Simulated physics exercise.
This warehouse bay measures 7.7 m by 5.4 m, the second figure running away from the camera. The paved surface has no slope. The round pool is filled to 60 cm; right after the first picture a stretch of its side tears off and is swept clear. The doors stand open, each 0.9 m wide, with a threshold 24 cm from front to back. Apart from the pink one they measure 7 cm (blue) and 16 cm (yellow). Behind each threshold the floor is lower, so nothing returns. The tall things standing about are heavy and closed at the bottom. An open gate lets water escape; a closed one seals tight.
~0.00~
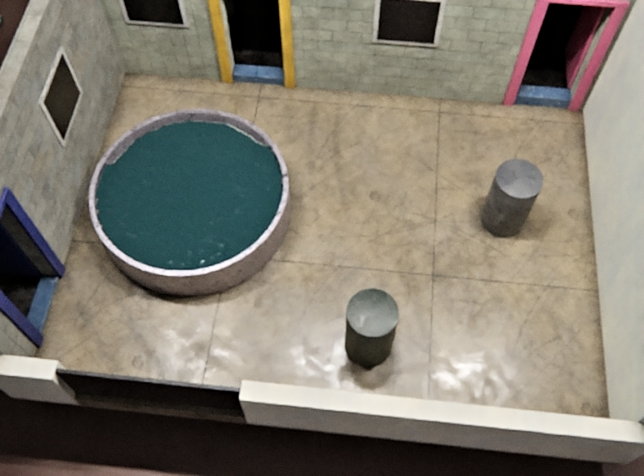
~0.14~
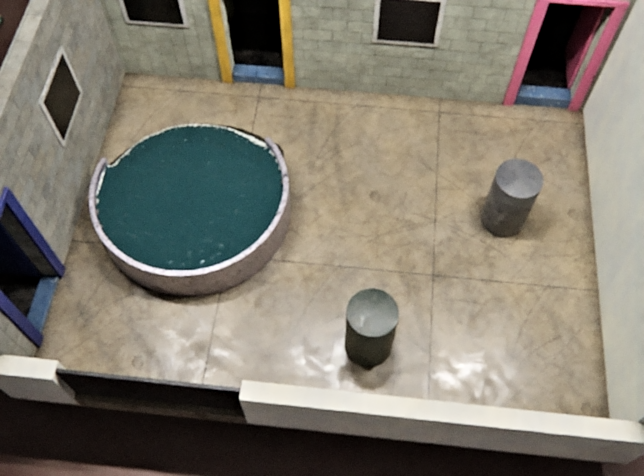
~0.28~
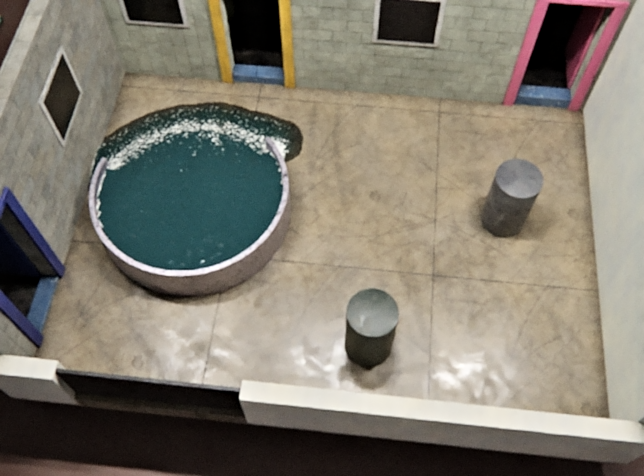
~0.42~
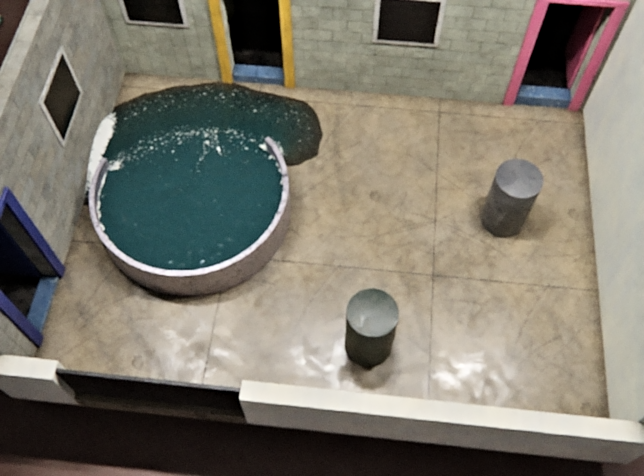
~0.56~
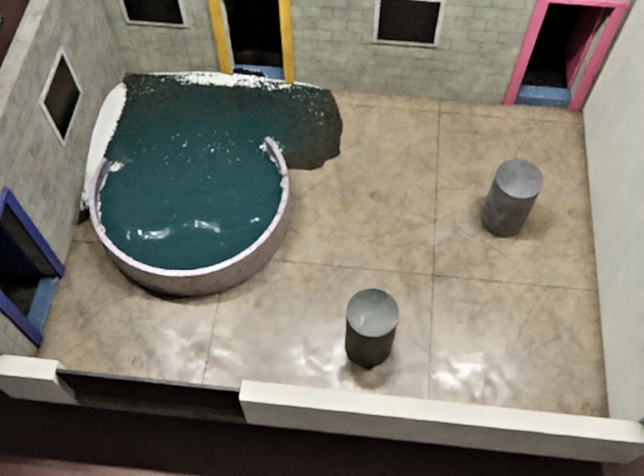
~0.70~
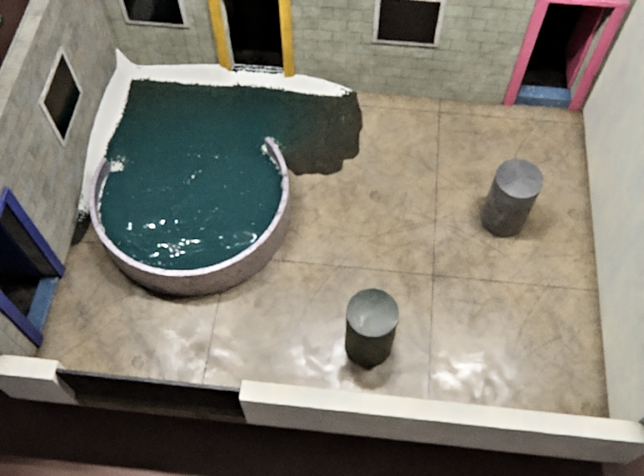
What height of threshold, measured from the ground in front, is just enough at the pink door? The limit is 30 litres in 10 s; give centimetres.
It would have to be roughly 12 cm high.
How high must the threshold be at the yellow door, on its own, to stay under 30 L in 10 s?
About 32 cm at yellow.
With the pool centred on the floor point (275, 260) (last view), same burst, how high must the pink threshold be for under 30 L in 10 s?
About 10.0 cm.
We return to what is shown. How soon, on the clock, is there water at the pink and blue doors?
Arrival: Pink 1.8 s, blue 1.3 s.
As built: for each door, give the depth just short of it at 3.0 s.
Depths in cm: Pink 3, blue 6, yellow 29.
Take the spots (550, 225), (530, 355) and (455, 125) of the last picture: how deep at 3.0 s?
In that order: 0, 0 and 6 cm.
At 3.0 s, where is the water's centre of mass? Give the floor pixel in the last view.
Near (223, 159).
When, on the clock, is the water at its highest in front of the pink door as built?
At about 6.0 s.
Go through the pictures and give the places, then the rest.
The first picture shows the round pool at (190, 190) is whole and still, 60 cm deep; the pink door at (557, 64) is dry.
In the second picture, the gap is on the far side, the front 0.3 m out at a hidden place; the back of the round pool holds 60 cm.
In the third picture, water pours out on the far side and has run 0.8 m, to (287, 125); about 10 cm deep outside, 60 cm at the back.
In the fourth picture, water pours out on the far side and has run 1.2 m, to (301, 106); about 9 cm deep outside, 60 cm at the back.
In the fifth picture, water pours out on the far side and has run 1.7 m, to (325, 91); about 8 cm deep outside, 60 cm at the back.
In the sixth picture, water pours out on the far side and has run 2.0 m, to (350, 93); about 9 cm deep outside, 58 cm at the back; 3.1 m in a straight line remain to the pink door at (557, 64).
After 1.4 s water covers 20 % of the floor, deepest (54 cm) near (124, 80); it has not reached the pink door.
After 3.0 s water covers 45 % of the floor, deepest (30 cm) near (107, 168); 3 cm at the pink door, 0 litres in over its 21 cm threshold.
After 10.0 s water covers 100 % of the floor, deepest (12 cm) near (405, 416); 10 cm at the pink door, 0 litres in over its 21 cm threshold.
At the pink door as built, the water arrived by 1.9 s and peaked near 18 cm at 5.8 s.
With a threshold of 10 cm, 47 litres would have come in within the 10 s; with 13 cm, 22 litres. So under 30 litres takes about 12 cm.
